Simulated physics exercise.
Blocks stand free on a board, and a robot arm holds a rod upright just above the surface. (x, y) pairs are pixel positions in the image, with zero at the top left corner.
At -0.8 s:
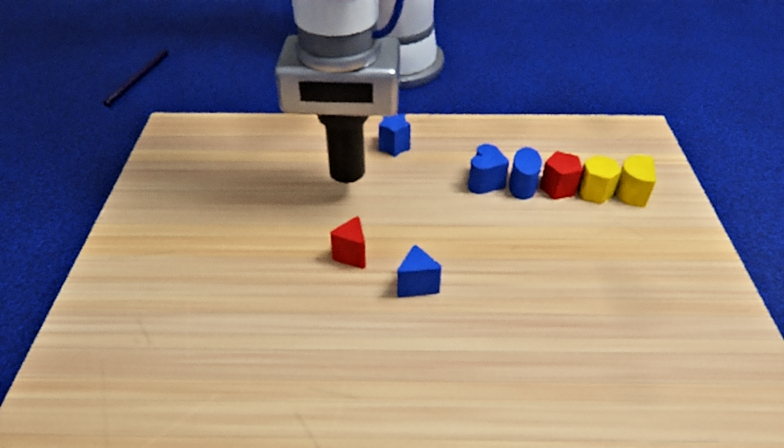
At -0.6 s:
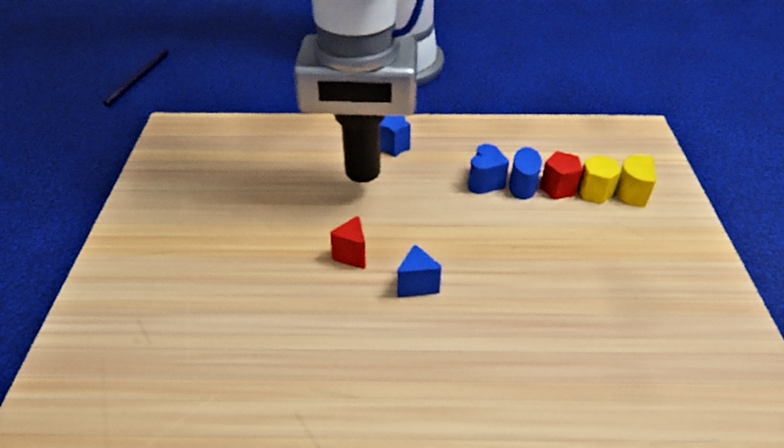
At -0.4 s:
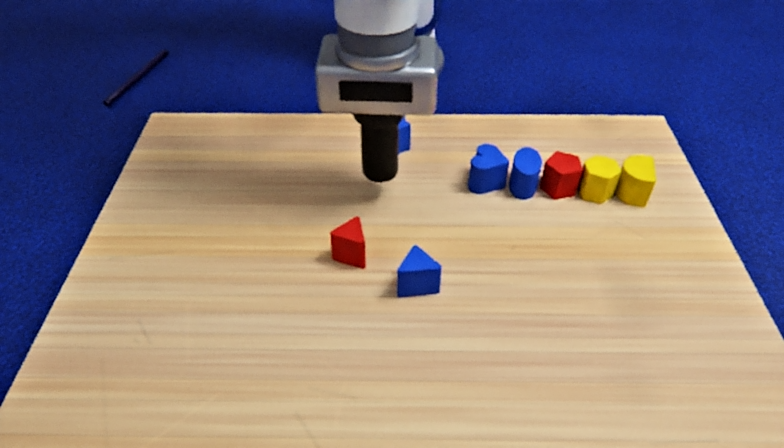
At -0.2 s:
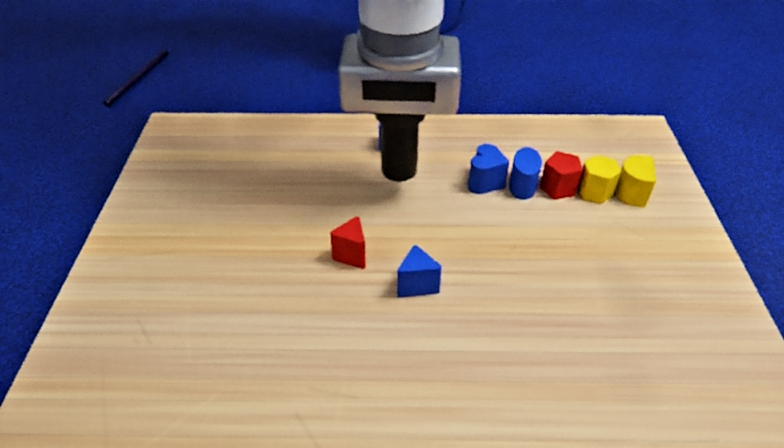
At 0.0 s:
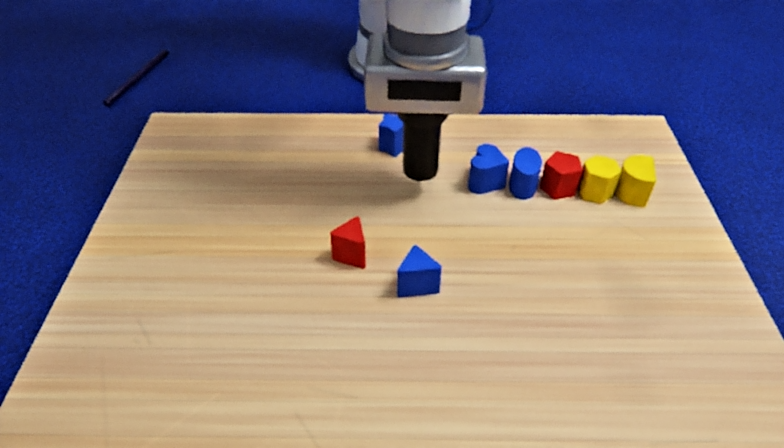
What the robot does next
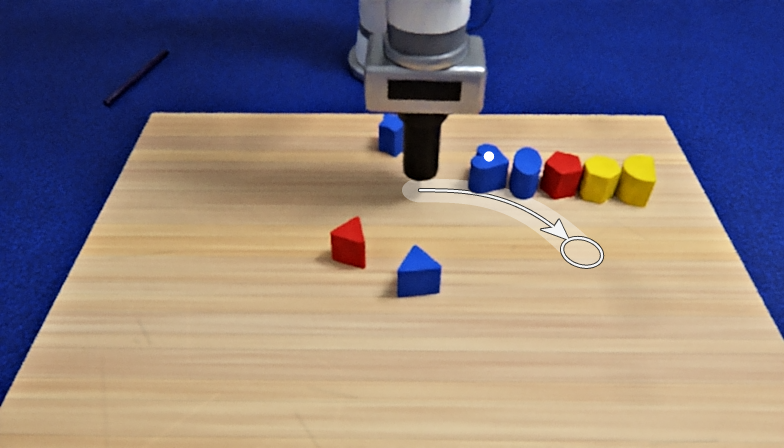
On a wooden board, a robot arm slides its black rod right above scattered colored blocks.
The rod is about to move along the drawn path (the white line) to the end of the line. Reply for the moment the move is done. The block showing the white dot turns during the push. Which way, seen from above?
It turns round anticlockwise.
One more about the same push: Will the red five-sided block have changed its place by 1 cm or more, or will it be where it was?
At the end of the path, it will have moved.
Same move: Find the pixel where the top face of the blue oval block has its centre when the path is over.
Top centre: (547, 152).
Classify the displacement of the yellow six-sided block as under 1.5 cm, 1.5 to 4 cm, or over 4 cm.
The under 1.5 cm band.
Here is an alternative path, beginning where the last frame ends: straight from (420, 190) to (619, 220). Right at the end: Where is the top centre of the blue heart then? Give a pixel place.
It should be at about (508, 153).
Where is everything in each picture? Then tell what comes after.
The first picture shows lower end of the rod at (348, 173), tops of blocks, blue heart at (489, 156), blue oval block at (528, 160), red five-sided block at (565, 162), yellow six-sided block at (603, 166).
The second picture shows rod at (363, 173), blocks as before.
The third picture shows rod at (380, 172), blocks as before.
The fourth picture shows rod at (399, 172), blocks as before.
The fifth picture shows rod at (420, 171), blue heart at (489, 156), blue oval block at (528, 160), red five-sided block at (565, 162), yellow six-sided block at (603, 166).
The drawn path runs from (420, 190) over (479, 194) and (535, 215) to (582, 252); the dot is on the blue heart.
On the path given first. One third of the way, rod at (482, 175); blue heart at (506, 154), turned 50° anticlockwise; blue oval block at (537, 157), turned 30° clockwise; red five-sided block at (569, 163).
Two thirds of the way, rod at (541, 197); blue heart at (512, 155), turned 90° anticlockwise; blue oval block at (547, 152), turned 30° clockwise; red five-sided block at (576, 162); yellow six-sided block at (610, 167).
At the end, rod at (588, 233); blue heart at (512, 155), turned 90° anticlockwise; blue oval block at (547, 152), turned 30° clockwise; red five-sided block at (576, 162); yellow six-sided block at (610, 167).
